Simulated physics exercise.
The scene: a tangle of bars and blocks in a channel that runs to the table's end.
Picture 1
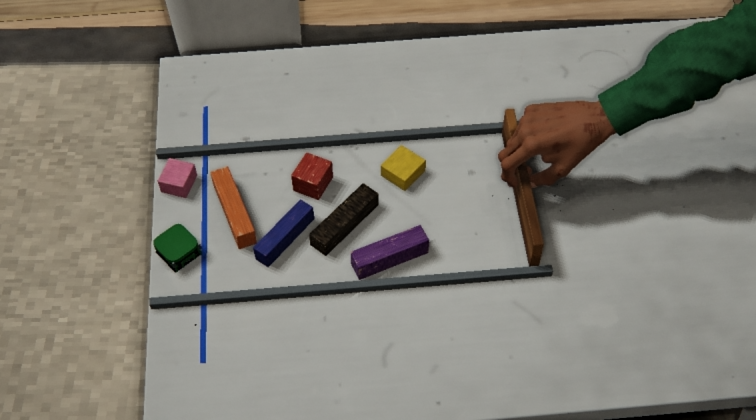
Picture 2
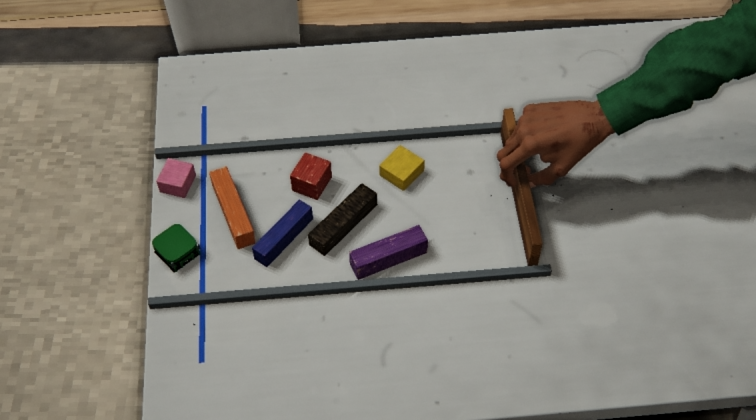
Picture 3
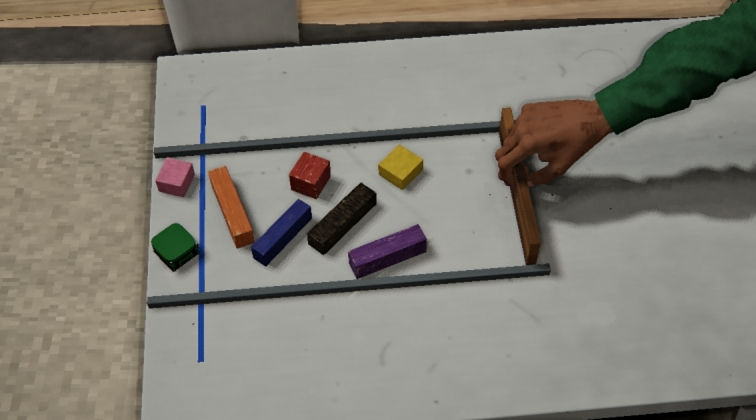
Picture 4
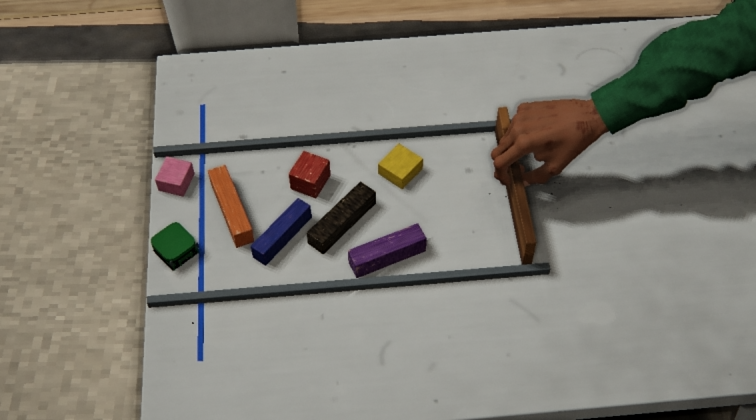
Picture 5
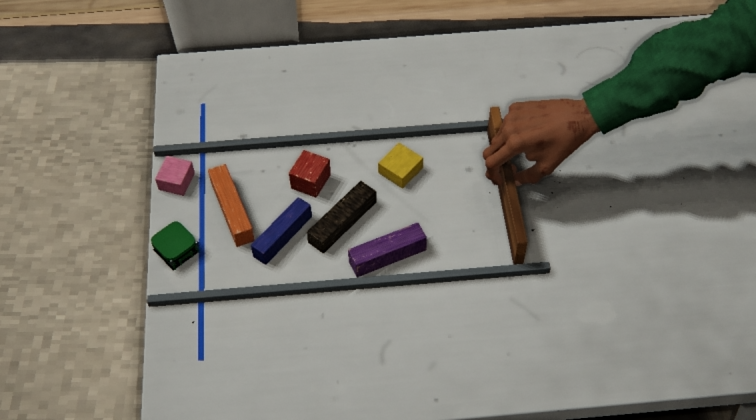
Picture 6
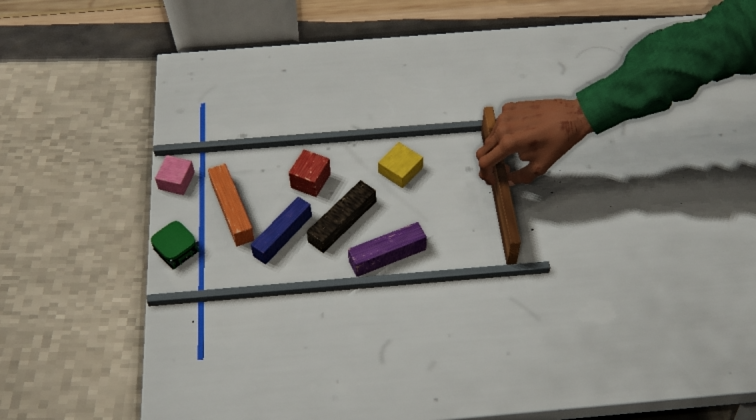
On a pale tabletop beside a speckled floor, seen from above at a slant, two grey rails form a channel crossed by blue tape near its left end. Pink and green blocks lie left of the tape, with orange, blue, red, black, yellow and purple pieces to its right. A green-sleeved hand slides a brown wooden board slightly leftward along the rails, while the pieces stay put.
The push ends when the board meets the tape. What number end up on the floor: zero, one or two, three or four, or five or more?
The number that fall off is three or four.
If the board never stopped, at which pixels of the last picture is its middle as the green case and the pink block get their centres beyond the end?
For the green case at (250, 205), for the pink block at (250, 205).
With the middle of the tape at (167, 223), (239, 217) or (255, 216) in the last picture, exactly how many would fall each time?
Try by try, 7, 2 and 0.
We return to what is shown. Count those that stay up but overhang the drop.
That would be 4.
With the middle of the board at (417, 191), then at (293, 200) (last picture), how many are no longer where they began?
By then 2, and 6.
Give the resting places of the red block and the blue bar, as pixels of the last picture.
About (153, 185), and the other about (149, 228).
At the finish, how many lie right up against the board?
It touches 3.
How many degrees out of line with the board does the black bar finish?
About 35°.
A little later, none off yet; pink block at rest near (175, 175); green case at rest near (175, 245); orange bar at rest near (231, 204).
Next, none off yet; pink block at rest near (175, 175); green case at rest near (175, 245); orange bar shifted a little near (211, 197).
When it is over, the number that fall off is three or four; down, orange bar, green case and pink block.
